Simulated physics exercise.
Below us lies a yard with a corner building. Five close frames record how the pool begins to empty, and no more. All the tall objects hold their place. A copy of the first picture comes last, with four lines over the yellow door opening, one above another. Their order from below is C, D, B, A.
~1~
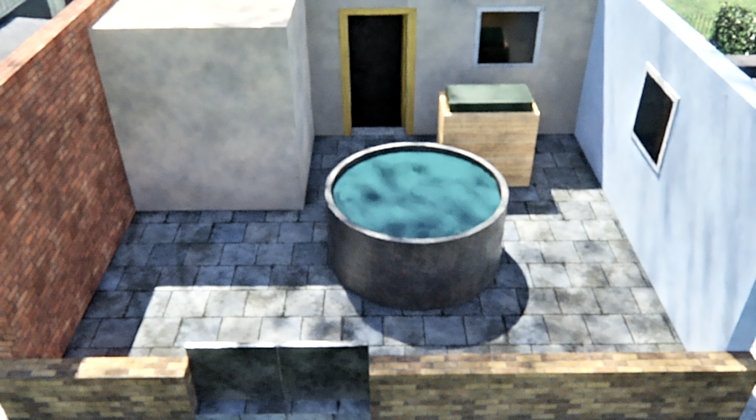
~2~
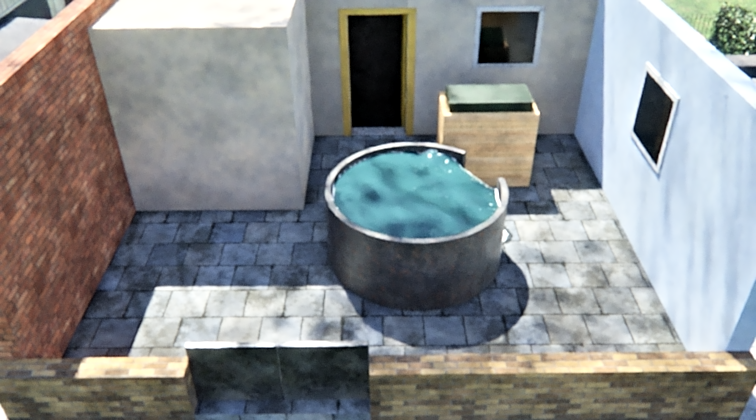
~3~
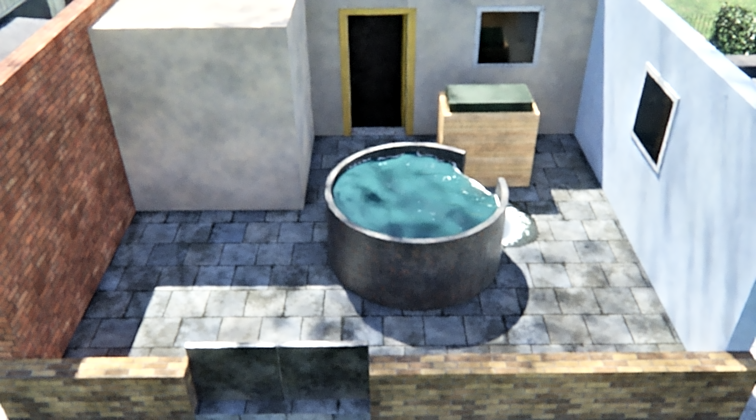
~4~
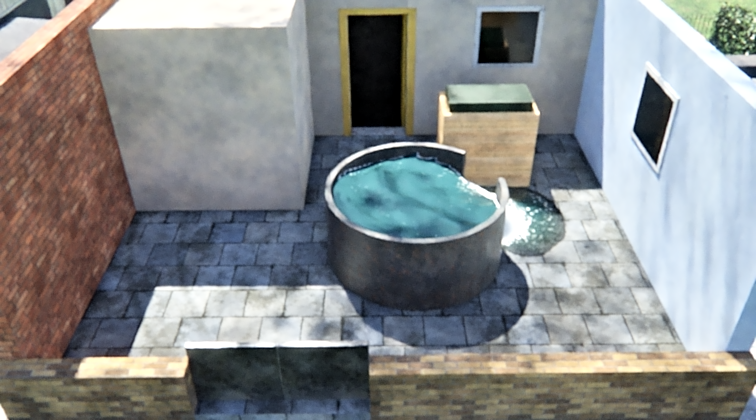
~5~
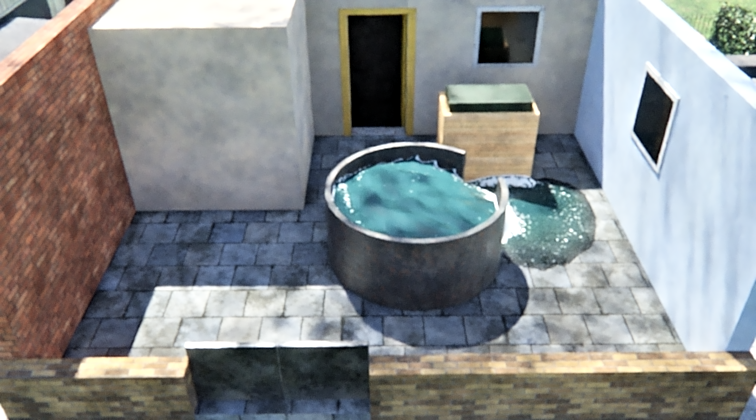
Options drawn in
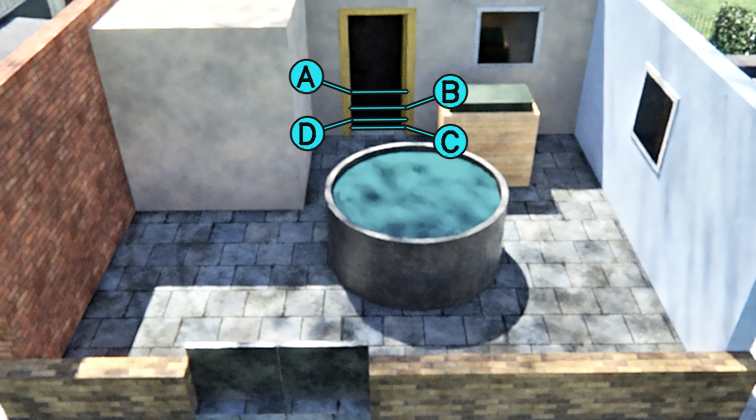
The clip opens on a paved, walled yard with a round pool of still teal water, a yellow-framed doorway behind it. A gap appears in the pool's right rim and the water ripples. Water then pours out behind that side and spreads across the paving to the right in a widening, glistening puddle.
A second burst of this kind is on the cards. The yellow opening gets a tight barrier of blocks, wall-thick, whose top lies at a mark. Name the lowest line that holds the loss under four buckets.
That is mark C.
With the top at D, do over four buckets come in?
No, that is safe.
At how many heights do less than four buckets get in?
All of them.
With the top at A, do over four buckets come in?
No.
In cyan, A at (378, 91); B at (378, 107); C at (378, 127); D at (378, 119); from the bottom up C, D, B, A.
Choosing A, nothing gets over.
Choosing B, nothing gets over.
Choosing C, a splash gets over, under a bucket.
Choosing D, nothing gets over.
